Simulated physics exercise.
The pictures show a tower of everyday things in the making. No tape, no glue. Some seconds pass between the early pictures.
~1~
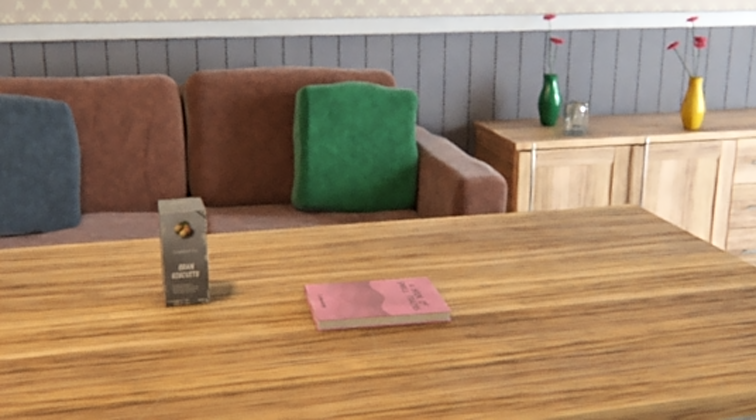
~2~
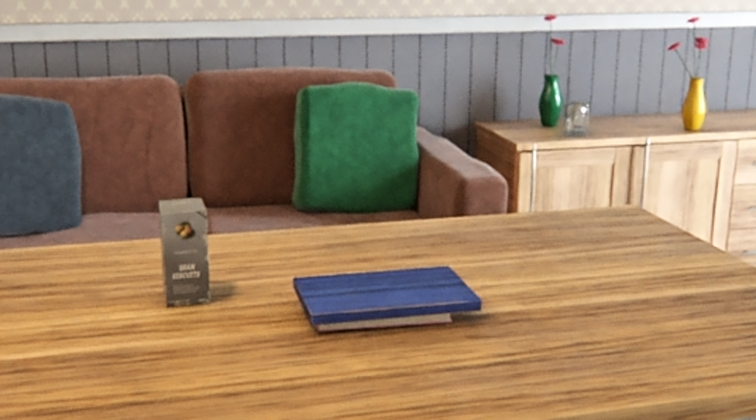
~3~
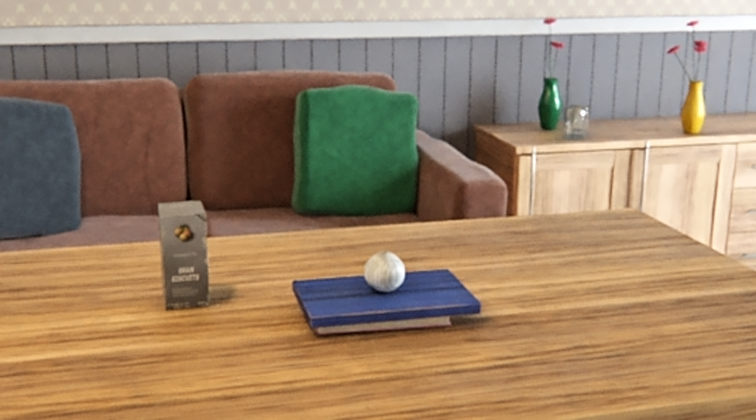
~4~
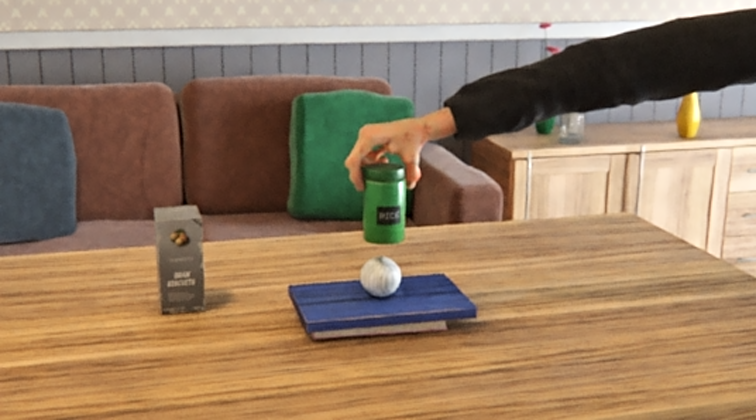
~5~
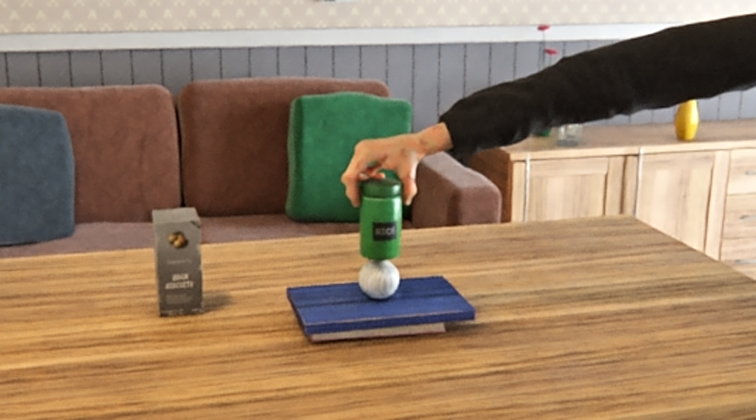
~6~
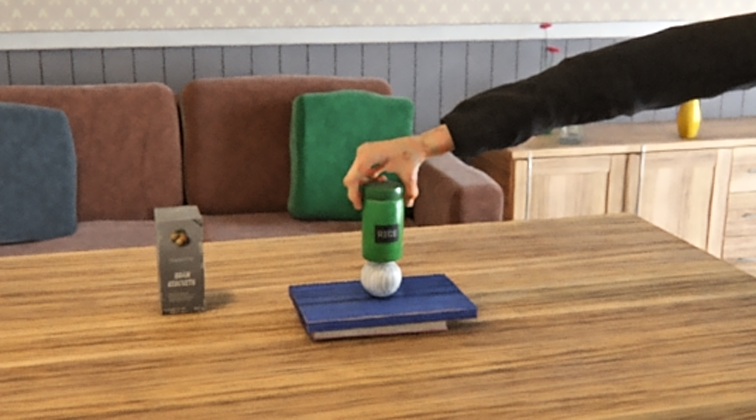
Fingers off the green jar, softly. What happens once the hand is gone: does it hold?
Here the pile loses its balance.
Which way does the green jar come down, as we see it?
To the right.
Then, 0.60 s past the last view, green jar now fallen.
Then, 1.00 s past the last view, nothing new.
Finally, fallen, green jar; the other 4 still in place. The pile comes apart.
